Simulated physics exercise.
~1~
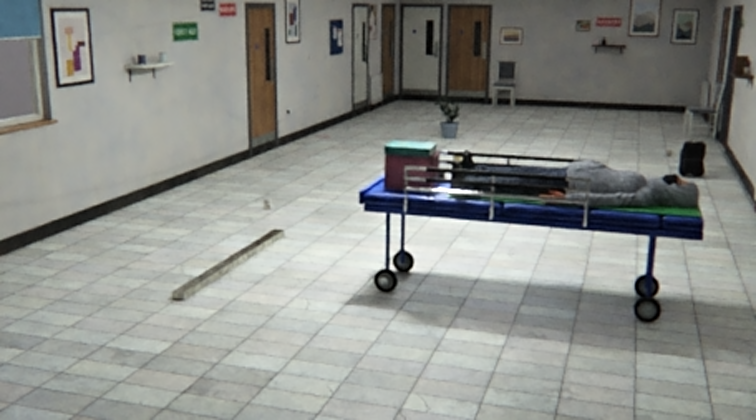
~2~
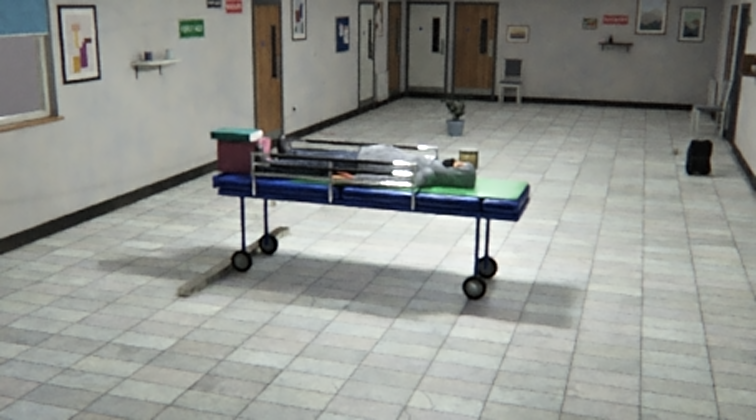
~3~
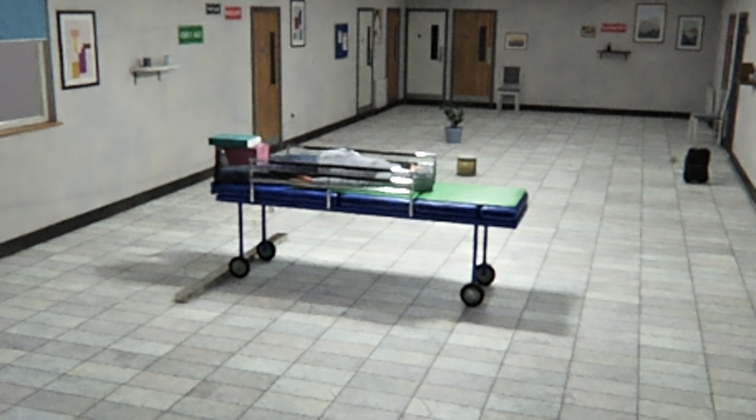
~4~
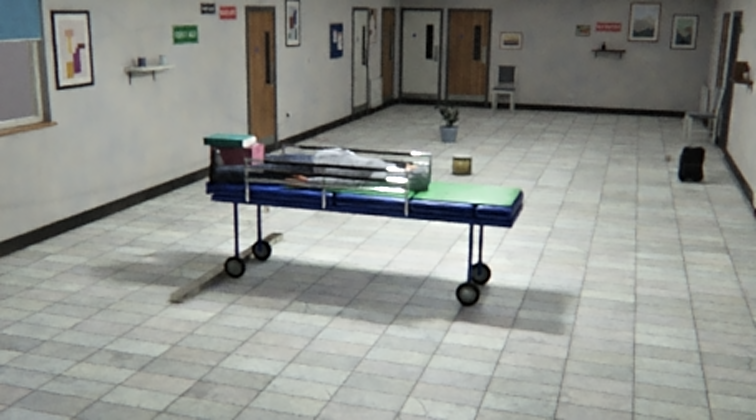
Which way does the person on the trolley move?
The person moves to the left, carried along on the trolley and then sliding a little further that way.
